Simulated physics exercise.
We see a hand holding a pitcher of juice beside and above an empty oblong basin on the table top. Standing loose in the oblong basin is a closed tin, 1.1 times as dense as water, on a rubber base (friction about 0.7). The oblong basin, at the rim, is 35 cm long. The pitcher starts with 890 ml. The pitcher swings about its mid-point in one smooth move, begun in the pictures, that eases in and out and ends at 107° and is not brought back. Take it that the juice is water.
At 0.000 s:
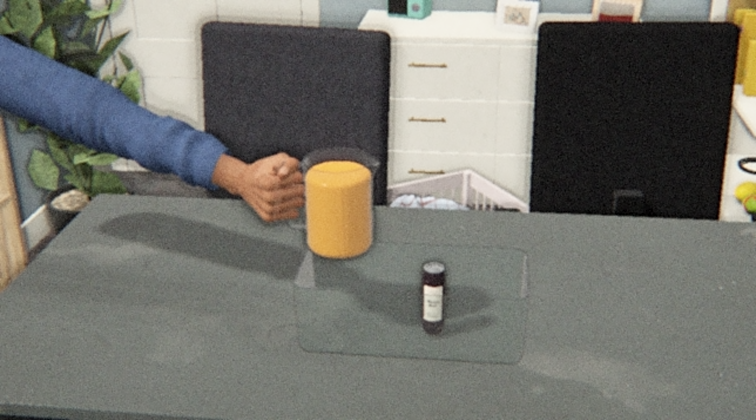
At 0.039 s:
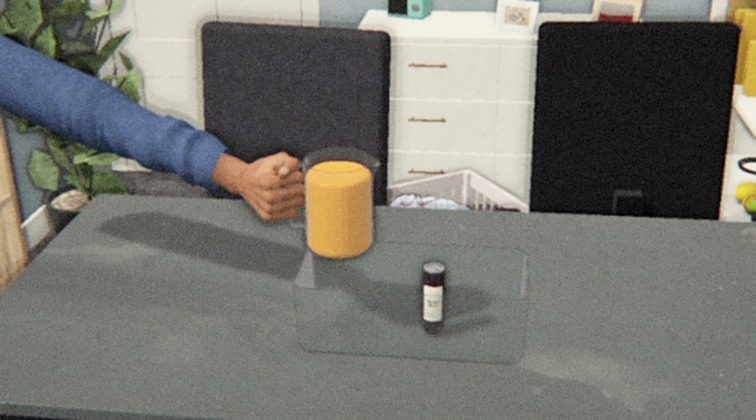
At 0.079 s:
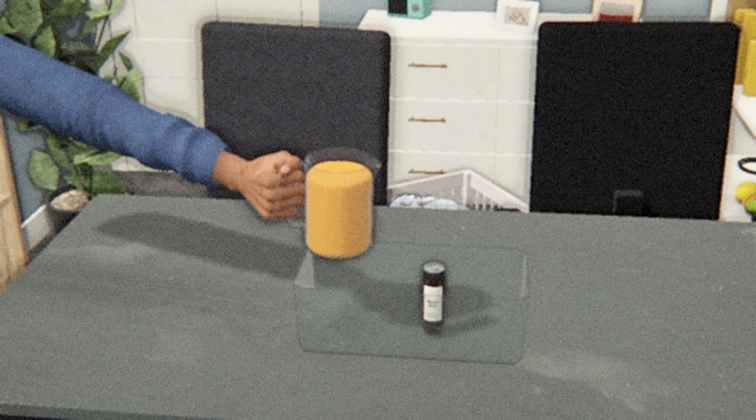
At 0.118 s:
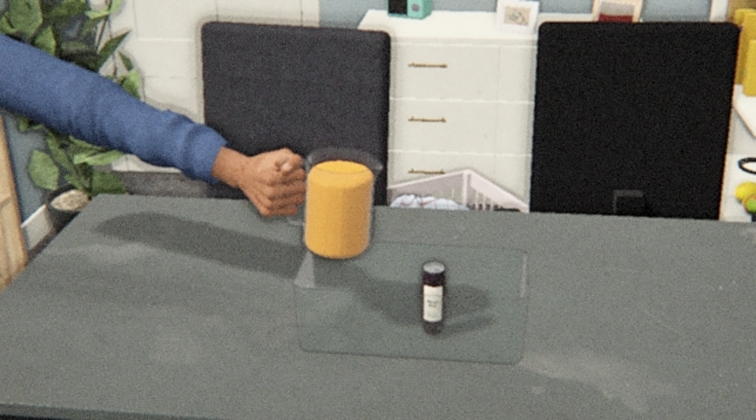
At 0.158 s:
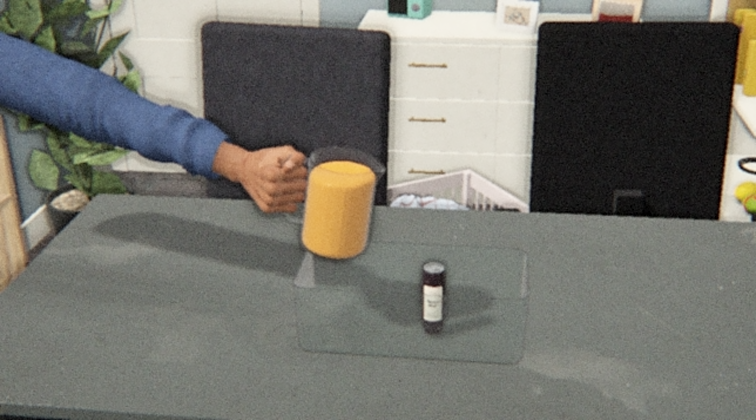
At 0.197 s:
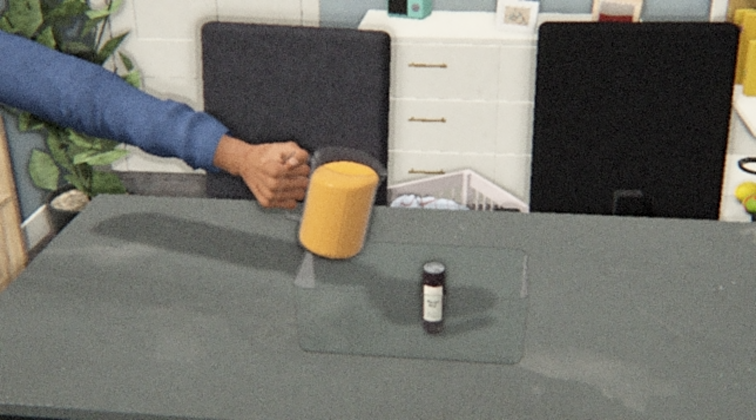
A pitcher of orange juice, gripped by a hand in a blue sleeve, hangs almost upright above a clear, shallow basin on a dark table. It then tilts slightly to the right, gradually at first and then a little faster, while the small dark container standing in the basin stays still.
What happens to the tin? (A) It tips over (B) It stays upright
Option A: It tips over.
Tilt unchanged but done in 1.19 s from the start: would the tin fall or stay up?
The tin tumbles.
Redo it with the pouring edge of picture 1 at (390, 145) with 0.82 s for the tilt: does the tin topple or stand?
Then it tips over.
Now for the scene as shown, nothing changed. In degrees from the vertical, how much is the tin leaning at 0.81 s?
Tilt: Around 5°.
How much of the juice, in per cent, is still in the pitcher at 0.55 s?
About 84 percent.
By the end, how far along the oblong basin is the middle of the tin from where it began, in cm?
Shift of tin centre: Approx. 8.0 cm.
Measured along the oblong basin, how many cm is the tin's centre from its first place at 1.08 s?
Roughly 8 cm.
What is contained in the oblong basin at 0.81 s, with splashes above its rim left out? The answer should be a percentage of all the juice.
About 50 %.
Then, 0.55 s in, the tilt is 74° and 84 per cent is still to pour; the tin stands where it began.
Then, 0.81 s in, the tilt is 105° and 35 per cent is still to pour; the tin leans 5°.
Then, 1.08 s in, the tilt is 107° and 5 per cent is still to pour; the tin lies on its side.
Then, 1.38 s in, the tilt is 107° and 0 per cent is still to pour; the tin lies on its side.
Finally, the tin lies on its side.
